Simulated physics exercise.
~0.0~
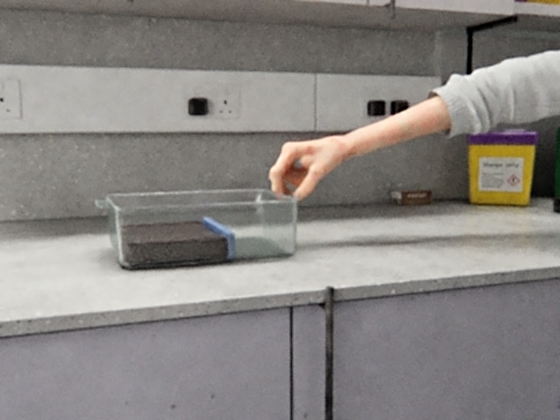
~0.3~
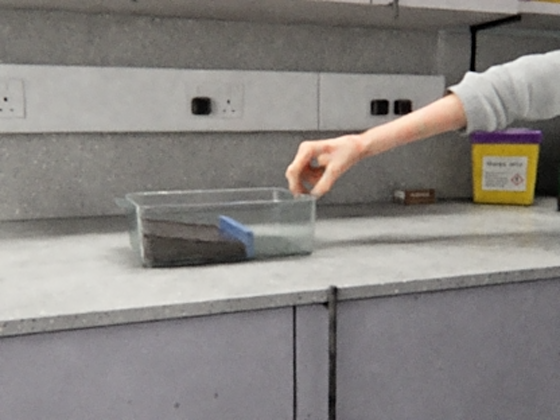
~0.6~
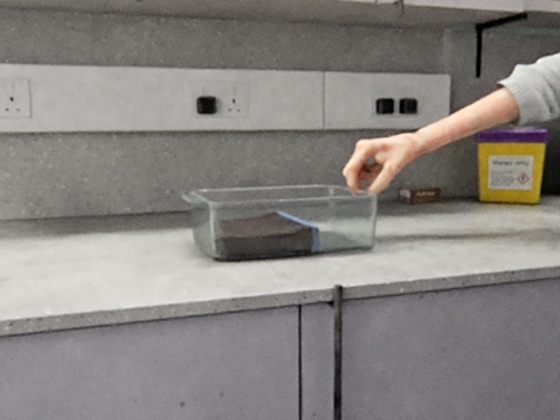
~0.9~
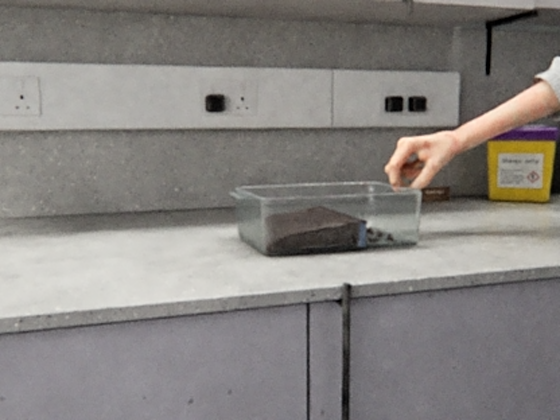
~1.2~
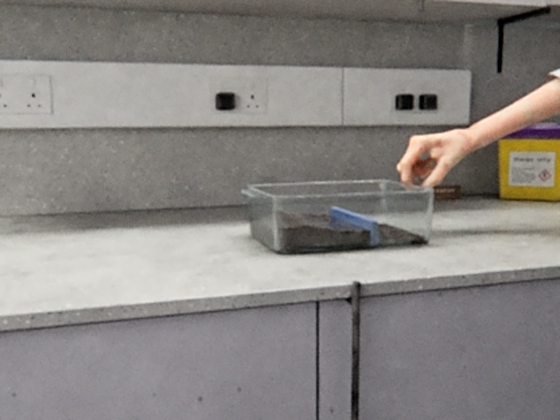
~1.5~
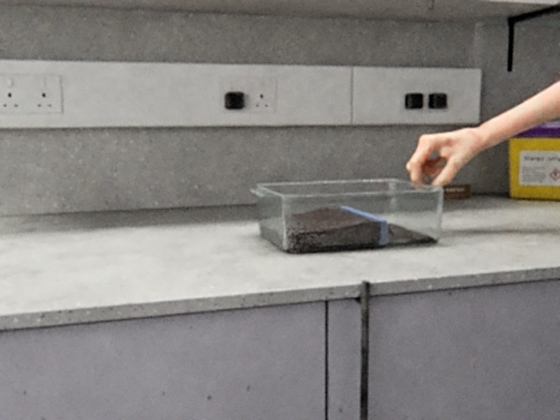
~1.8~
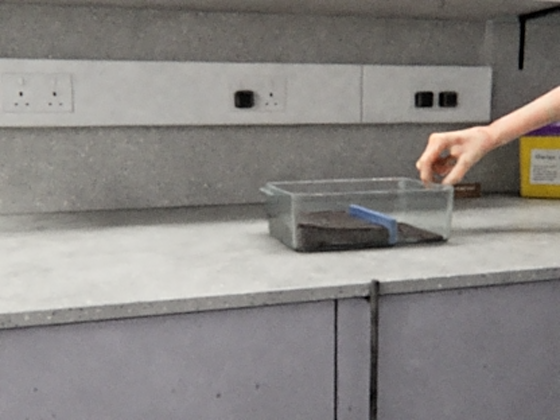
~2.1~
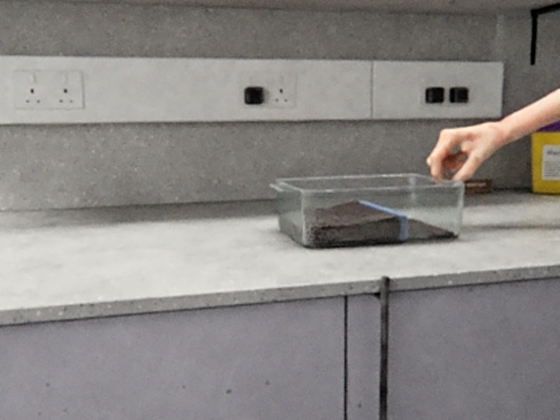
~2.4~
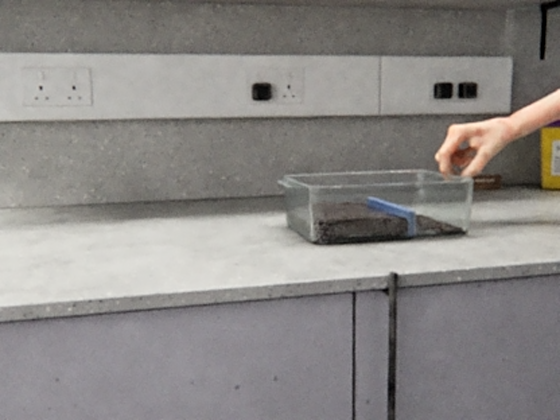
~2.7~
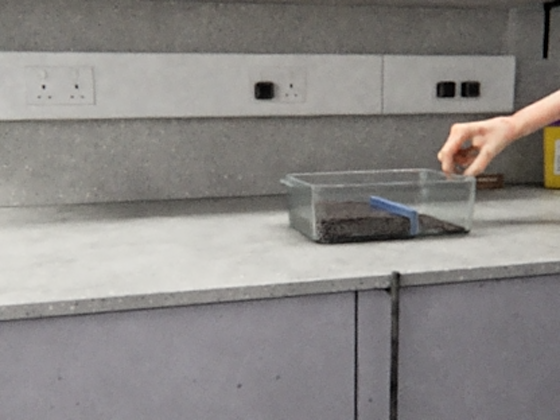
A hand pulls a clear tub right along the counter, and some dark coffee crosses its blue divider.
